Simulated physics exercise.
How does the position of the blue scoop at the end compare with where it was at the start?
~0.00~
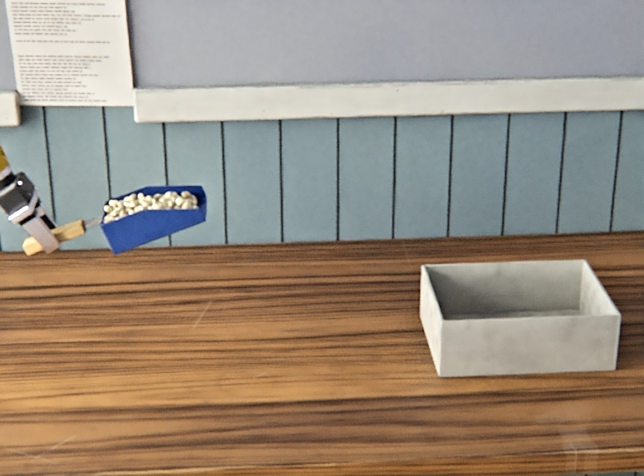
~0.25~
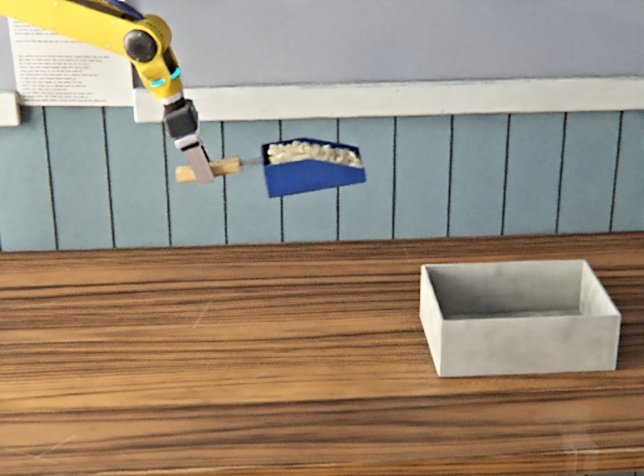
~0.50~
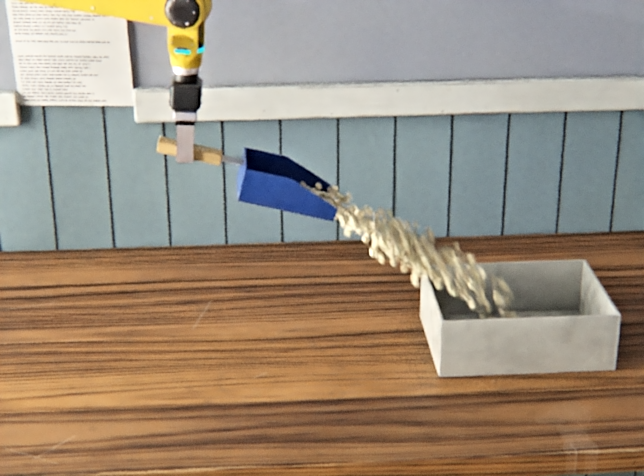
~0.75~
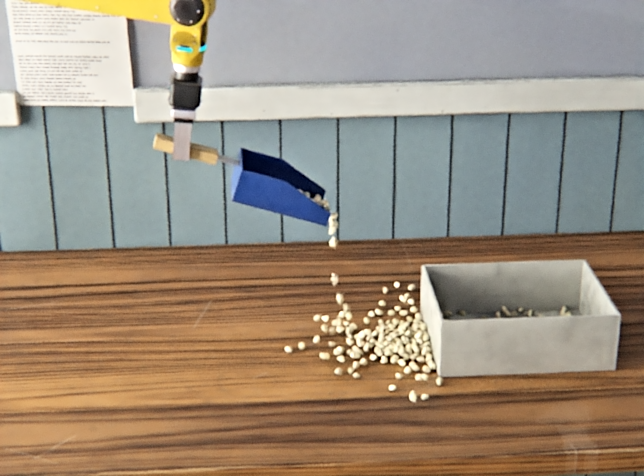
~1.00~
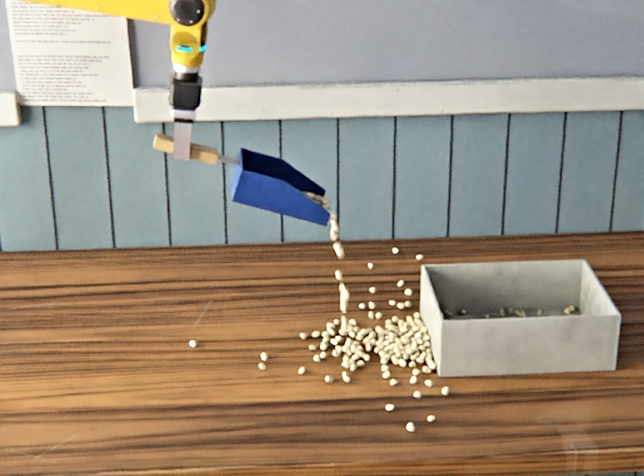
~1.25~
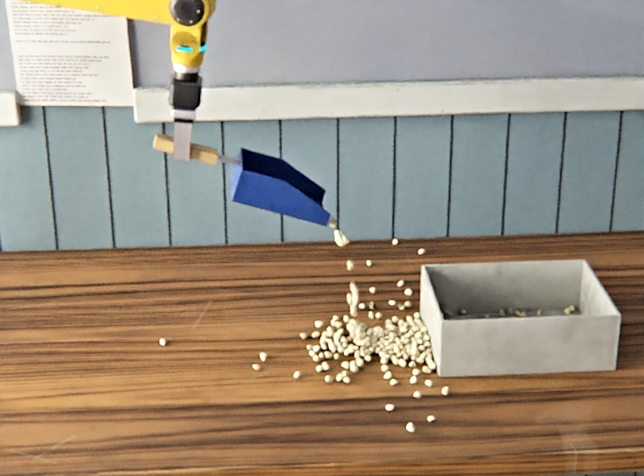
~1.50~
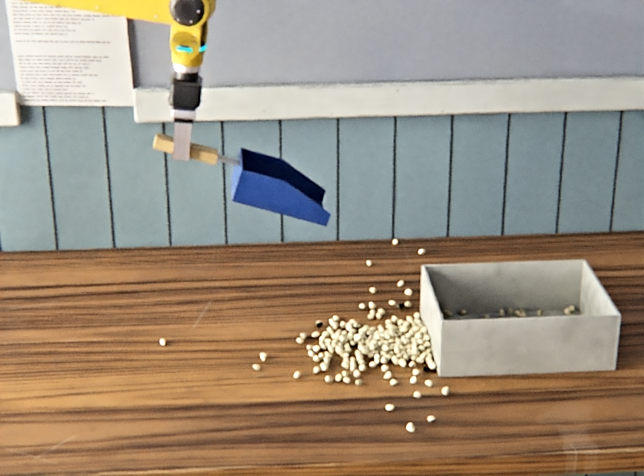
At the end the scoop is farther to the right and slightly higher than at the start, though it is still to the left of the gray box.
A yellow robot arm carried a blue scoop of pale beans to the right, then drew back slightly and tipped it forward, spilling some into a gray box but most onto the wooden table beside it, until the scoop was empty.
